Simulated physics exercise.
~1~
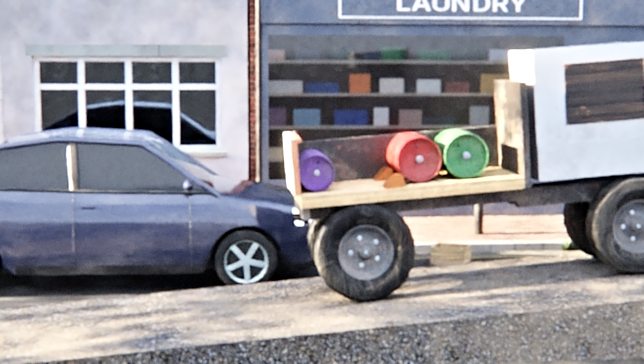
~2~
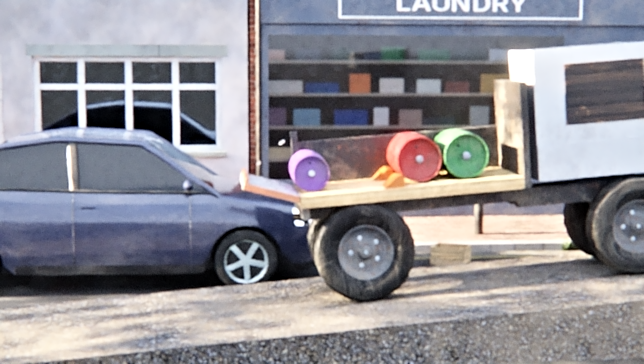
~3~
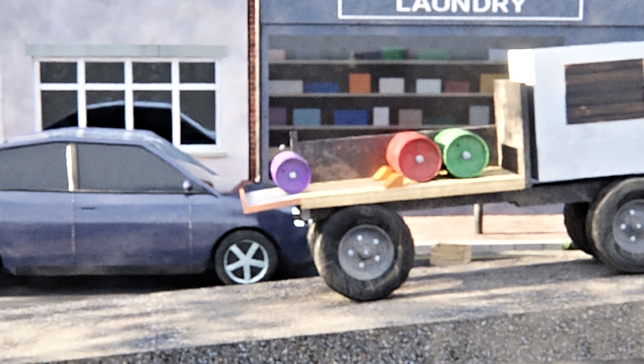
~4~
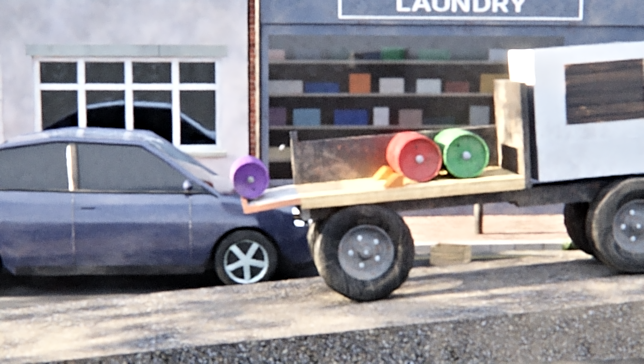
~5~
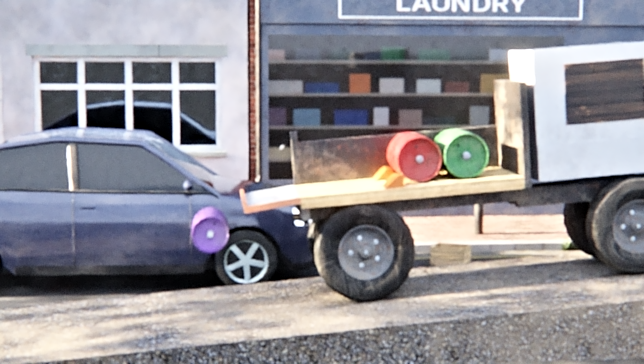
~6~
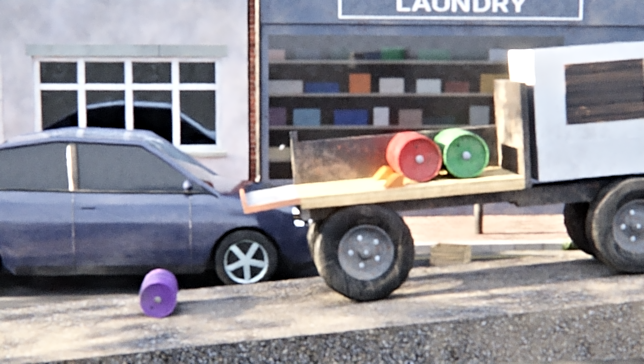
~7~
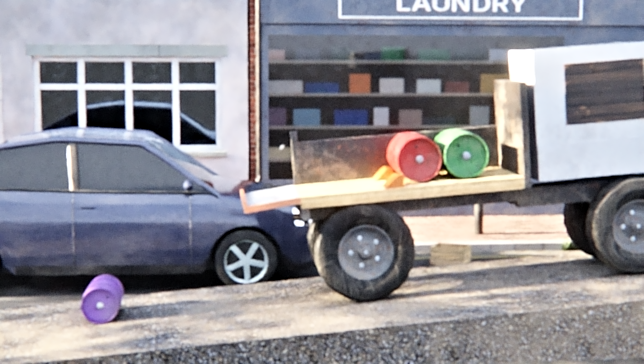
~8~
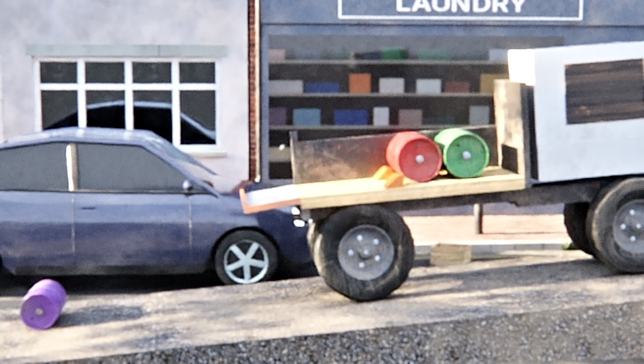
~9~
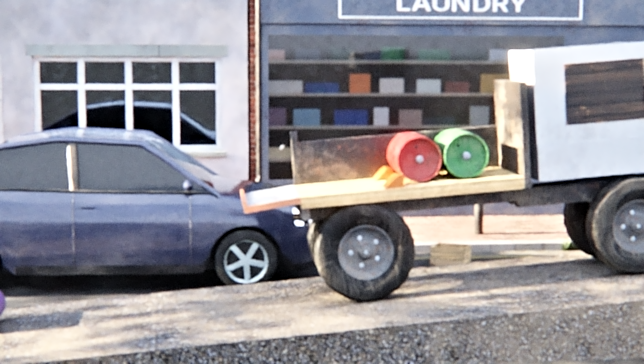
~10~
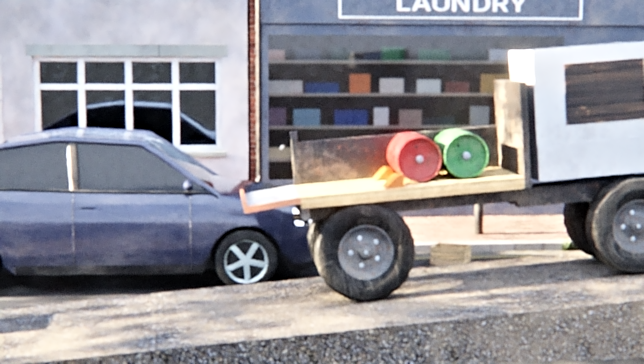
Flatbed truck's tailgate dropping open, purple keg rolling off and away left down the road, red and green kegs staying aboard.
